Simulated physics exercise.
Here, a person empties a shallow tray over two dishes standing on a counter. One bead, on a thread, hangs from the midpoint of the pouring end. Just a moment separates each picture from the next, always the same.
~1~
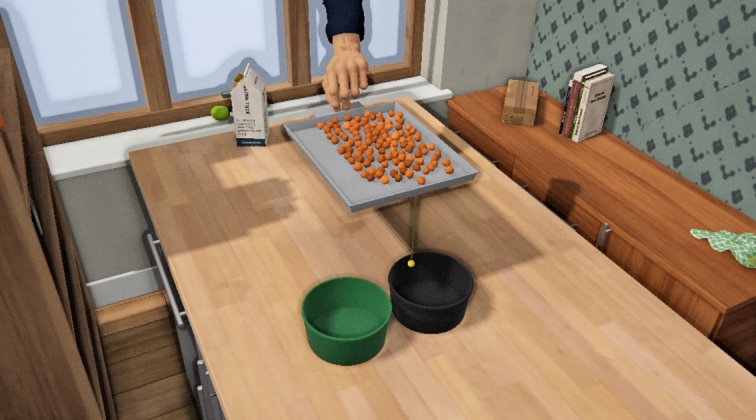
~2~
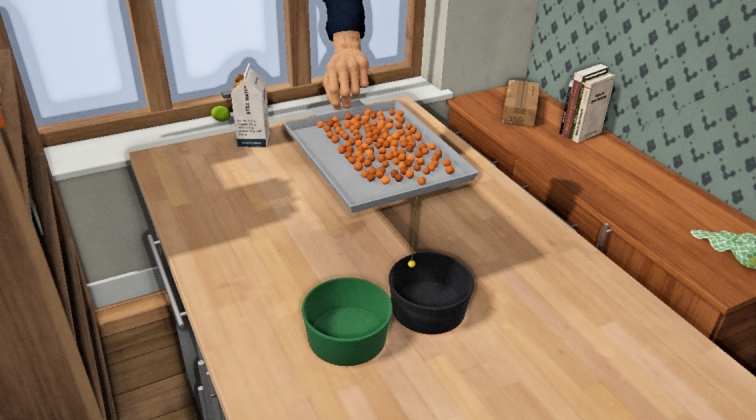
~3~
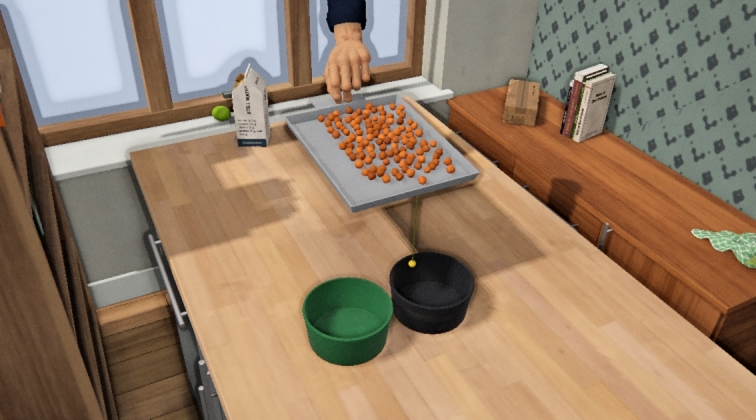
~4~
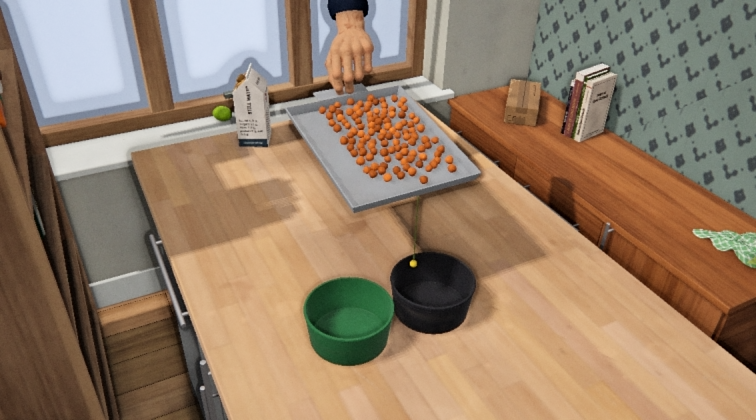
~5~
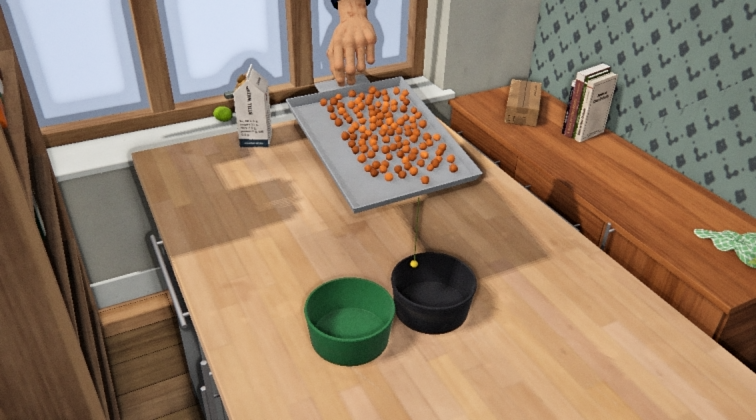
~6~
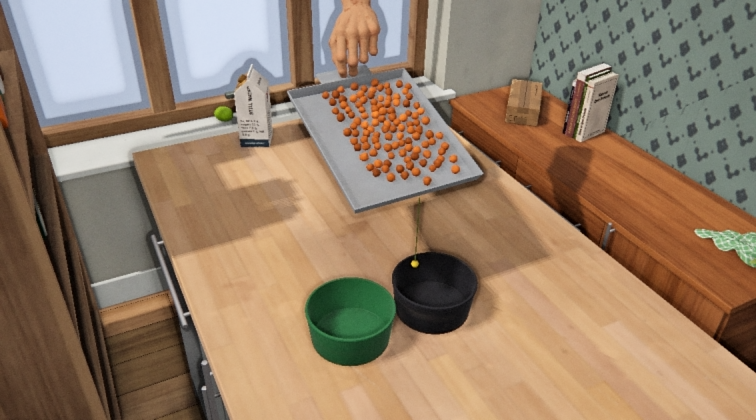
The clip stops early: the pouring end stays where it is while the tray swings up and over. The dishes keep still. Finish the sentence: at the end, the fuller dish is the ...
At the end, the fuller dish is the right-hand one.
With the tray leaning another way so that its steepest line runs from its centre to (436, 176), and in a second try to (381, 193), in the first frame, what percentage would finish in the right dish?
About 40 and 20 percent.
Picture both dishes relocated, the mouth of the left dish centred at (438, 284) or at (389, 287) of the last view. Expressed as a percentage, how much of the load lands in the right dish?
I'd say about 0 percent, followed by about 20 percent.
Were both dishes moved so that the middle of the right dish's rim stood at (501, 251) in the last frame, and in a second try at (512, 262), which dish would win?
Try 1: The left-side dish; try 2: The left-side dish.
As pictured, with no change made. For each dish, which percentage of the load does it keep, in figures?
Final split: Left dish some 20 per cent, right dish some 60 per cent.
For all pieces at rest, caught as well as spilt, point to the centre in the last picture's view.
The centre comes to rest close to (426, 307).
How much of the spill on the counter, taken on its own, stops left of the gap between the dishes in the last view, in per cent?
It works out at some 10 percent.
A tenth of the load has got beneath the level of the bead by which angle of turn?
About 75° of tilt.
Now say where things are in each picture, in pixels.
In the first picture, corners of the pouring end (352, 203) and (474, 171), level; middle of the load (380, 142), coated peanuts; left dish (366, 348); right dish (452, 317); bead on its thread (411, 264).
In the second picture, corners of the pouring end (352, 204) and (474, 171), level; middle of the load (381, 142).
In the third picture, corners of the pouring end (353, 204) and (475, 171), tipped barely, level across its low end; middle of the load (382, 138).
In the fourth picture, corners of the pouring end (355, 204) and (477, 171), tipped a little, level across its low end; middle of the load (383, 133).
In the fifth picture, corners of the pouring end (356, 205) and (478, 172), tipped a little, level across its low end; middle of the load (385, 128).
In the sixth picture, corners of the pouring end (357, 206) and (479, 172), tipped clearly, level across its low end; middle of the load (387, 124); left dish (370, 348); right dish (456, 317).
Just after the last frame, tray tipped steeply; almost all on the tray; just a few in the right dish; about a tenth in the air.
A moment on, tray tipped past a quarter turn; just a few on the tray; about a tenth in the left dish; roughly half in the right dish; about a tenth outside both; roughly a quarter in the air.
Further on, tray tipped past a quarter turn; roughly a quarter in the left dish; roughly two thirds in the right dish; roughly a quarter outside both.
When it is over, tray tipped past a quarter turn; roughly a quarter in the left dish; roughly two thirds in the right dish; roughly a quarter outside both.
